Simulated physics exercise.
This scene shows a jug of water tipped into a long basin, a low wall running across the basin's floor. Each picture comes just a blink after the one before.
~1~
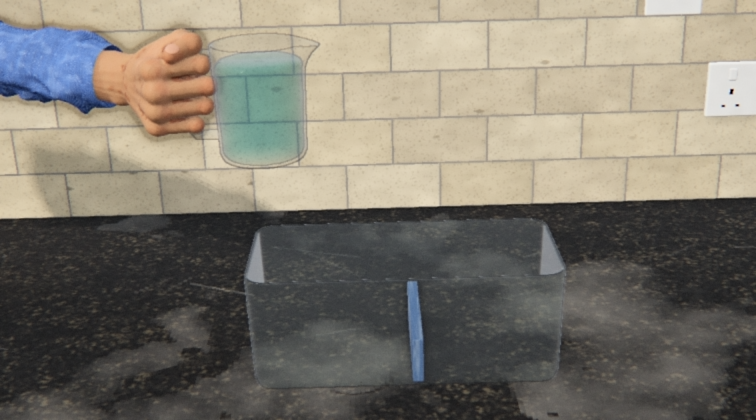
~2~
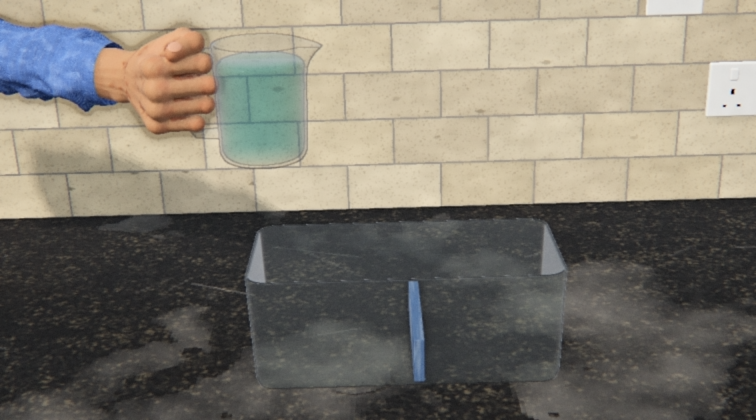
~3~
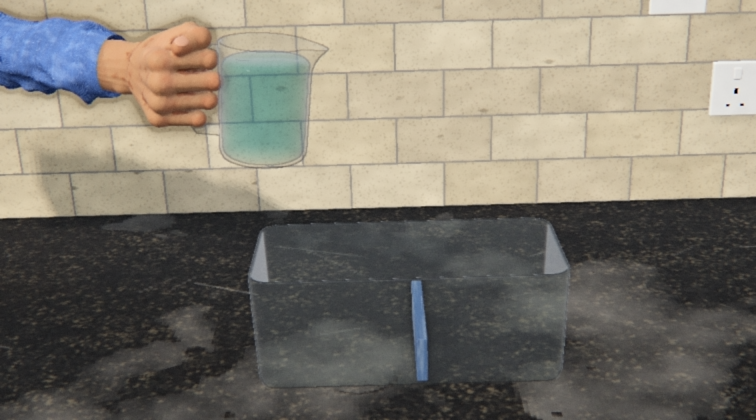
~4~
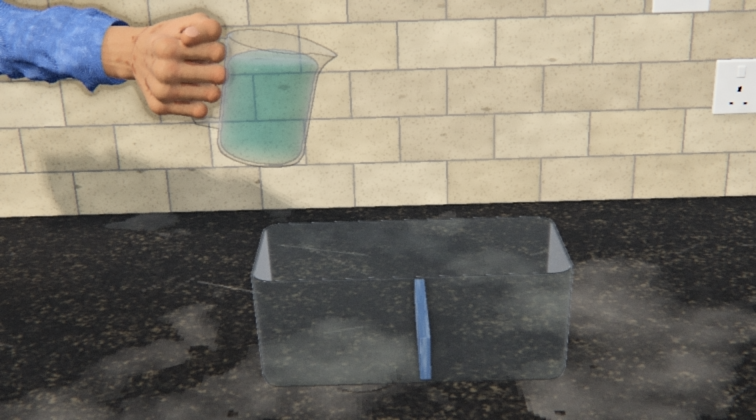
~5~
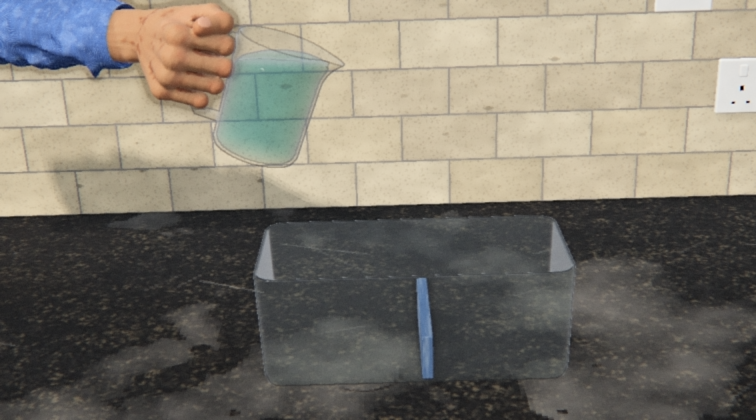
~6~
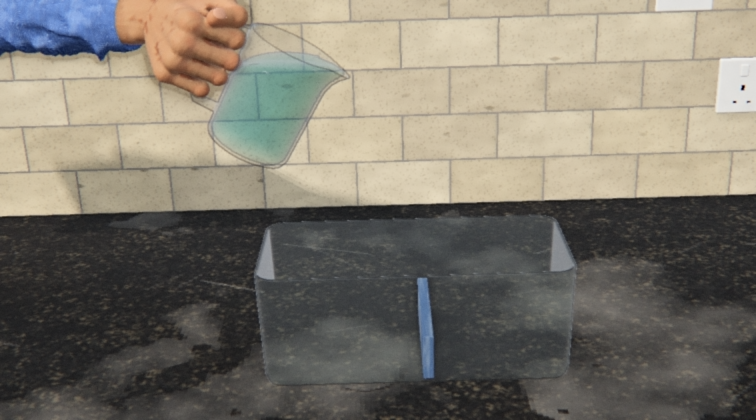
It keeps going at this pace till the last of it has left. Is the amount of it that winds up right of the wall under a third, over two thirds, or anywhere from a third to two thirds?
Middle range.
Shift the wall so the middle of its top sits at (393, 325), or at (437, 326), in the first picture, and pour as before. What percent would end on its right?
First try around 85 percent; second try around 10 percent.
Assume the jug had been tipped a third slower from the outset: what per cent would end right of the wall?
It comes to 45 per cent or so.
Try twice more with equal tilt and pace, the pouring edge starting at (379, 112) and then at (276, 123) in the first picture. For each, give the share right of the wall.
The first start yields 95 per cent, the second 5 per cent.
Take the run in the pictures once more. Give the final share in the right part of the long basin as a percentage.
It comes to some 45 per cent.
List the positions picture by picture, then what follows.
Tilt 0°; pouring edge (320, 43); surface from (214, 61) to (303, 59); the long basin's rim runs from (252, 255) to (554, 246); the wall's top is at (415, 310), in the first frame.
Tilt 1°; pouring edge (322, 44); surface from (216, 60) to (306, 59), in the second frame.
Tilt 5°; pouring edge (329, 48); surface from (222, 58) to (311, 60), in the third frame.
Tilt 11°; pouring edge (337, 54); surface from (228, 58) to (319, 60), in the fourth frame.
Tilt 19°; pouring edge (345, 64); surface from (232, 69) to (330, 61), in the fifth frame.
Tilt 29°; pouring edge (351, 76); surface from (230, 77) to (345, 66), in the sixth frame.
A moment on, the jug is tipped on its side and 70 per cent is still to pour, 3 is left of the wall and 4 right of it.
Next, the jug is tipped on its side and 30 per cent is still to pour, 23 is left of the wall and 23 right of it.
Then the jug is tipped on its side and 11 per cent is still to pour, 34 is left of the wall and 46 right of it.
Later the jug is tipped on its side and 4 per cent is still to pour, 45 is left of the wall and 46 right of it.
Finally, 51 per cent lies left of the wall, 47 right of it and 2 outside.
